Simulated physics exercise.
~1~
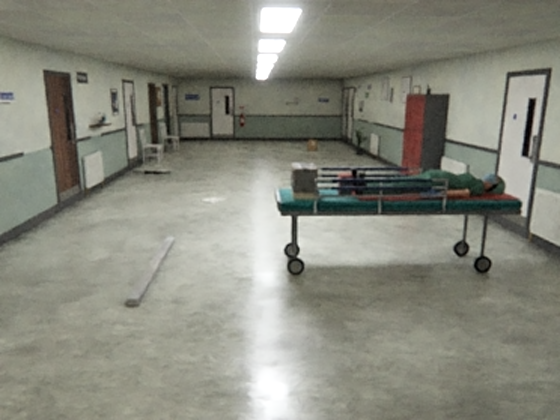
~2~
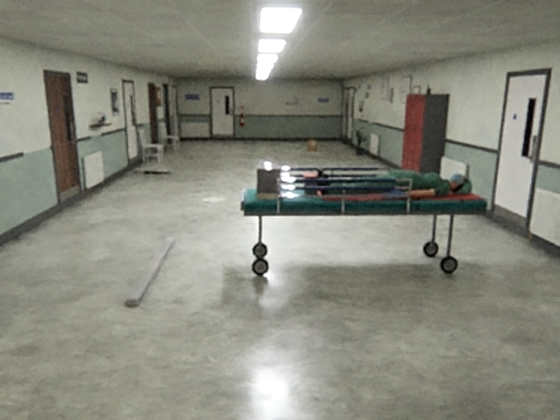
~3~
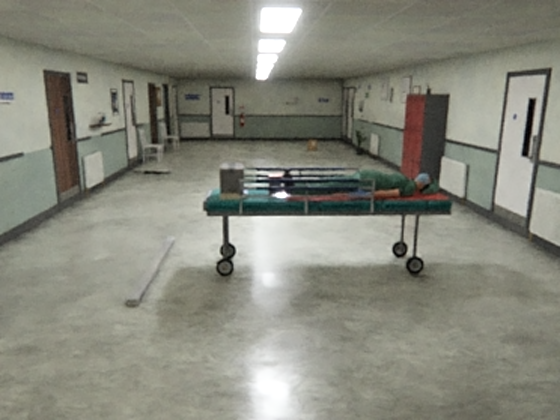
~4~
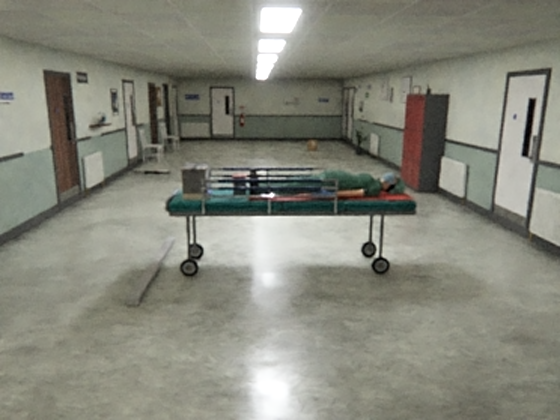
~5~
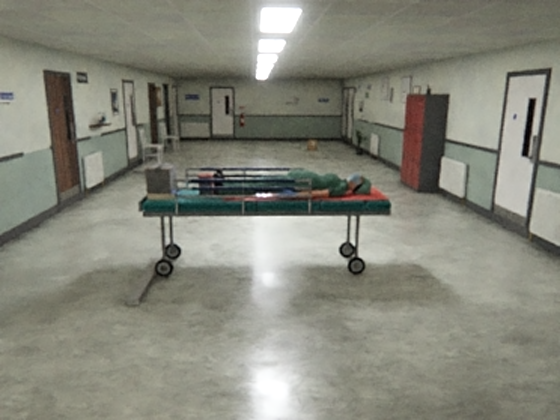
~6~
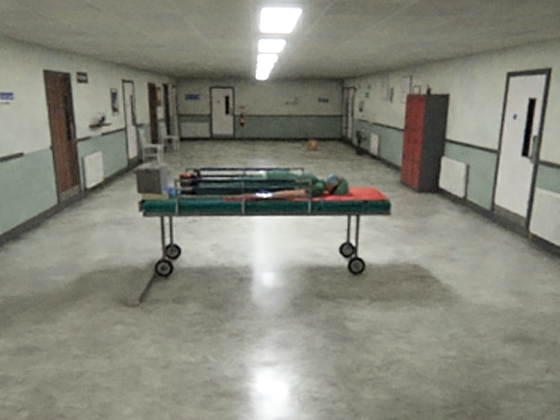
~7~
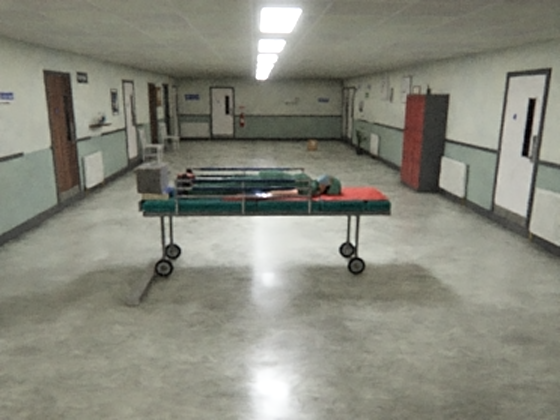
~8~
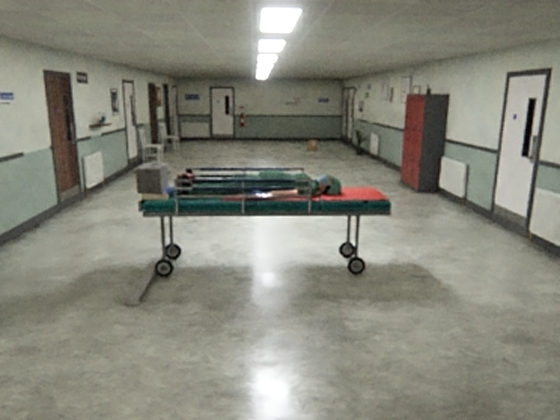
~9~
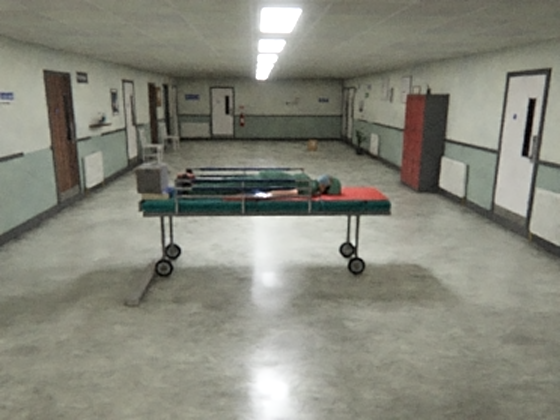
A hospital trolley carrying a person rolls left, halts, and its load slides slightly before settling aboard.
